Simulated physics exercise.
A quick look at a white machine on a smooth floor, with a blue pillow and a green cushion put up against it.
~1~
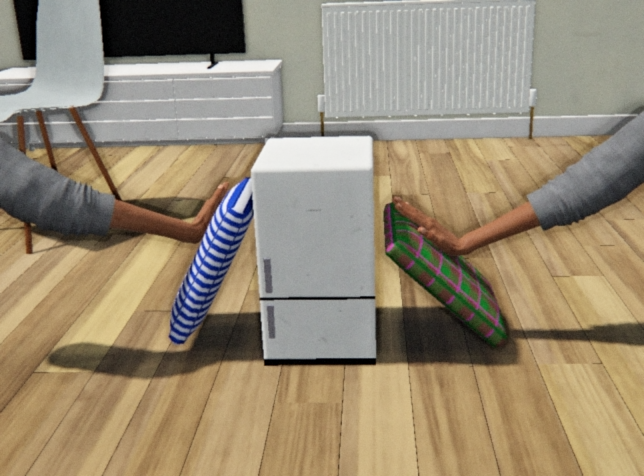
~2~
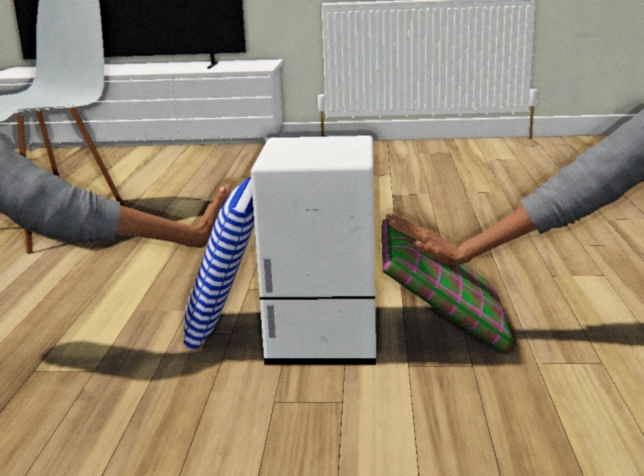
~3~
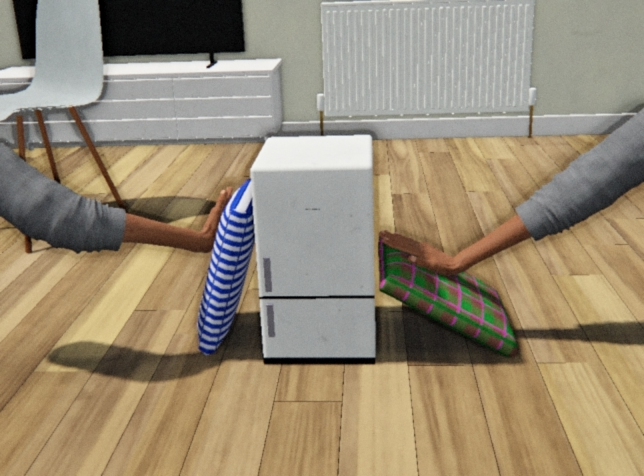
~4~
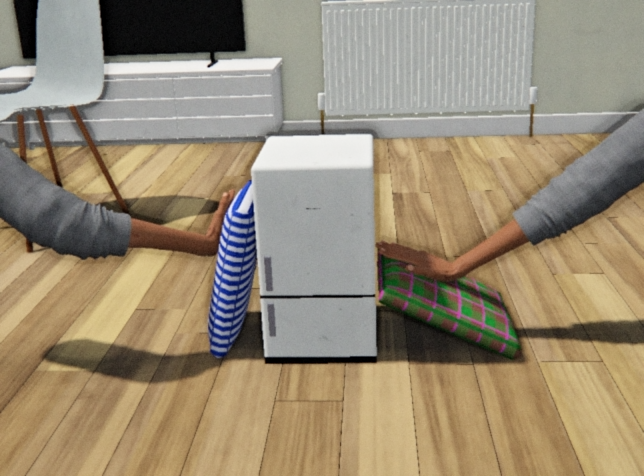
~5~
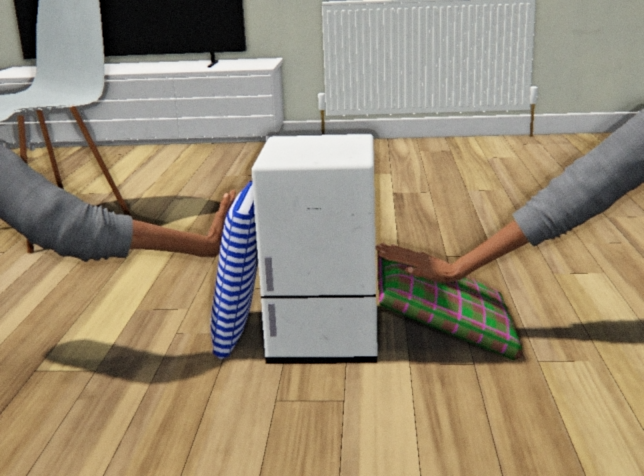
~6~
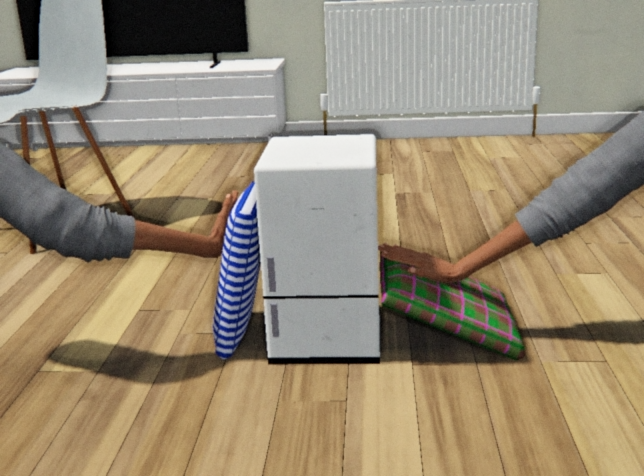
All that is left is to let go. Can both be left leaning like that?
In the end the blue pillow keeps leaning; the green cushion slumps to the floor.
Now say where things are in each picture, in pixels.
Pillow foot (177, 341), head (238, 212); cushion foot (500, 342), head (391, 249), in the first picture.
Pillow foot (192, 346); cushion foot (507, 347), in the second picture.
Pillow foot (207, 351); cushion foot (513, 352), in the third picture.
Pillow foot (219, 354); cushion foot (516, 354), in the fourth picture.
Pillow foot (222, 355); cushion foot (518, 354), in the fifth picture.
Pillow foot (224, 355), head (246, 215), almost upright; cushion foot (520, 354), head (385, 299), at a low slant, in the sixth picture.
Then, 0.30 s on from there, pillow propped as before near (242, 267); cushion flat on the floor near (452, 320).
Then, 0.72 s on from there, pillow propped as before near (242, 267); cushion flat on the floor near (454, 319).
In the end, pillow propped as before near (242, 267); cushion flat on the floor near (454, 319). The blue pillow holds its lean and the green cushion slides down flat.
